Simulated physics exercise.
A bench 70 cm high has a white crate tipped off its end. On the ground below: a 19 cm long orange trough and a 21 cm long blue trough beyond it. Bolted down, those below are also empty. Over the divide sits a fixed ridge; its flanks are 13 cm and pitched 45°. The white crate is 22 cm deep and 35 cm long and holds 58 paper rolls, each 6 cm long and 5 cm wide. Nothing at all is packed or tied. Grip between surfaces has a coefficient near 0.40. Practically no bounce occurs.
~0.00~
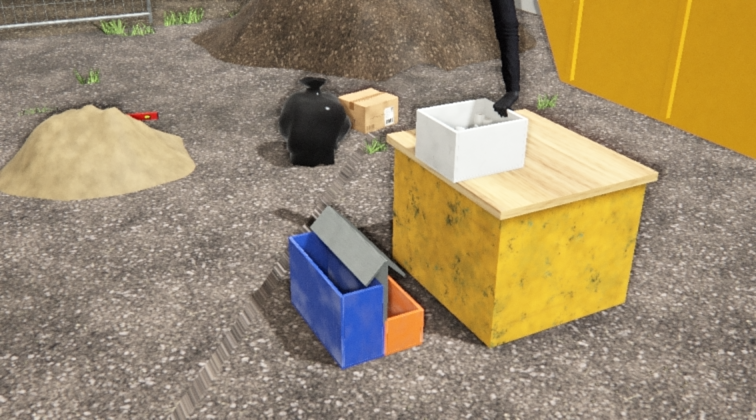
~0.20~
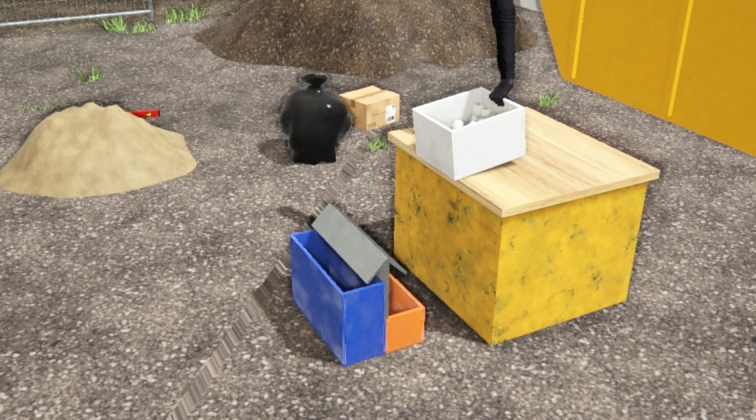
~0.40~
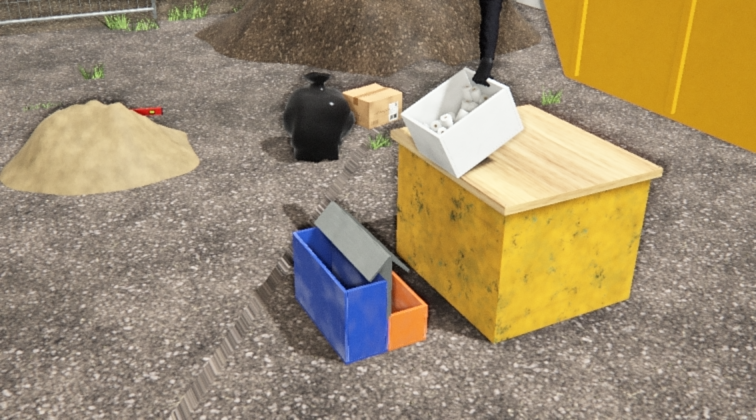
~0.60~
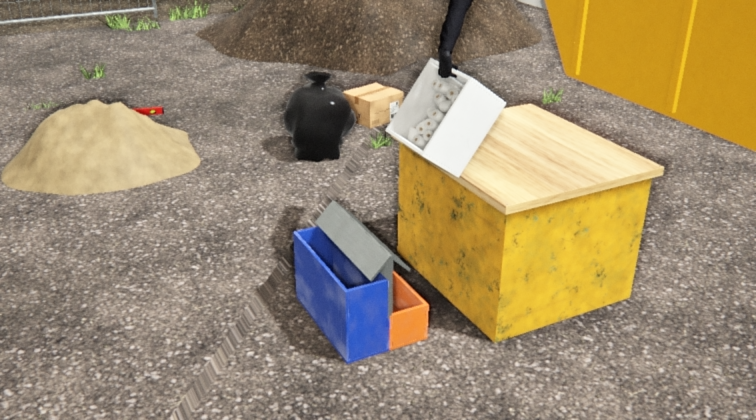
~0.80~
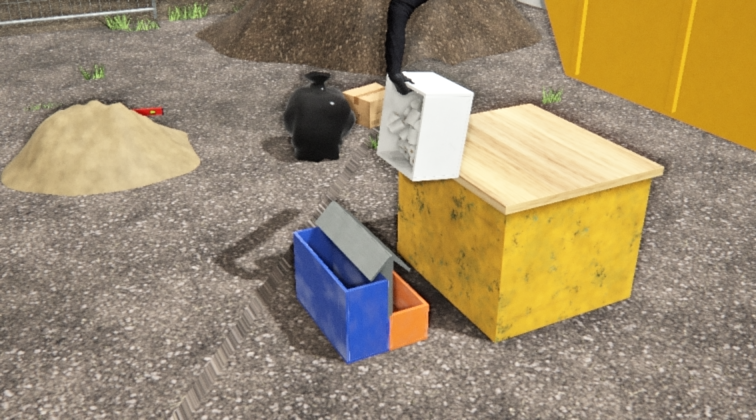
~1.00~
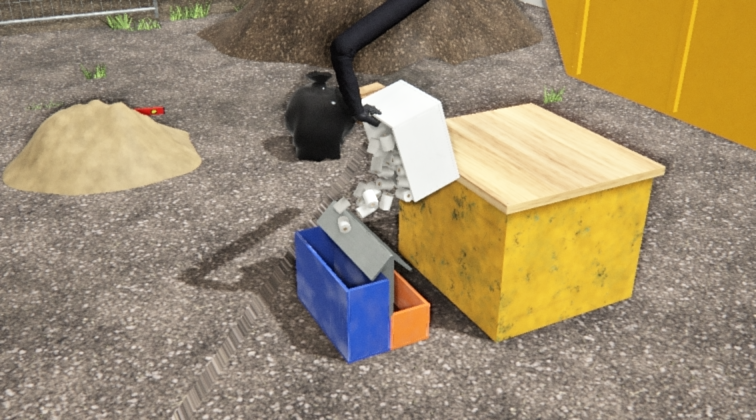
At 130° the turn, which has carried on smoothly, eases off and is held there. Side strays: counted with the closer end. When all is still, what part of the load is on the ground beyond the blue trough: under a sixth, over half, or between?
It will be smaller than a sixth.
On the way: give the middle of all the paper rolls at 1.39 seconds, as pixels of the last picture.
The middle of the load sits near (391, 240).
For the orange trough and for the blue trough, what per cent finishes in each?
My estimate is some 10 per cent, then some 25 per cent.
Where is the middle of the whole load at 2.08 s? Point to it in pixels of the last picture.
The middle lies near (420, 298).
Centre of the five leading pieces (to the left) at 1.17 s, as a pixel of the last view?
Roughly at (337, 293).
After 1.17 s, tilt 123°; 32 still in the white crate, 5 in the blue trough and 21 in the air.
After 1.39 s, tilt 130°; 6 still in the white crate, 12 in the blue trough, 3 on the ground short of the orange trough, 1 on the ground beyond the blue trough and 36 in the air.
After 1.69 s, tilt 130°; 5 in the orange trough, 15 in the blue trough, 24 on the ground short of the orange trough, 2 on the ground beyond the blue trough and 12 in the air.
When it is over (at 2.08 s), 6 in the orange trough, 15 in the blue trough, 35 on the ground short of the orange trough and 2 on the ground beyond the blue trough. Asked share, 2 of 58, 3 per cent.
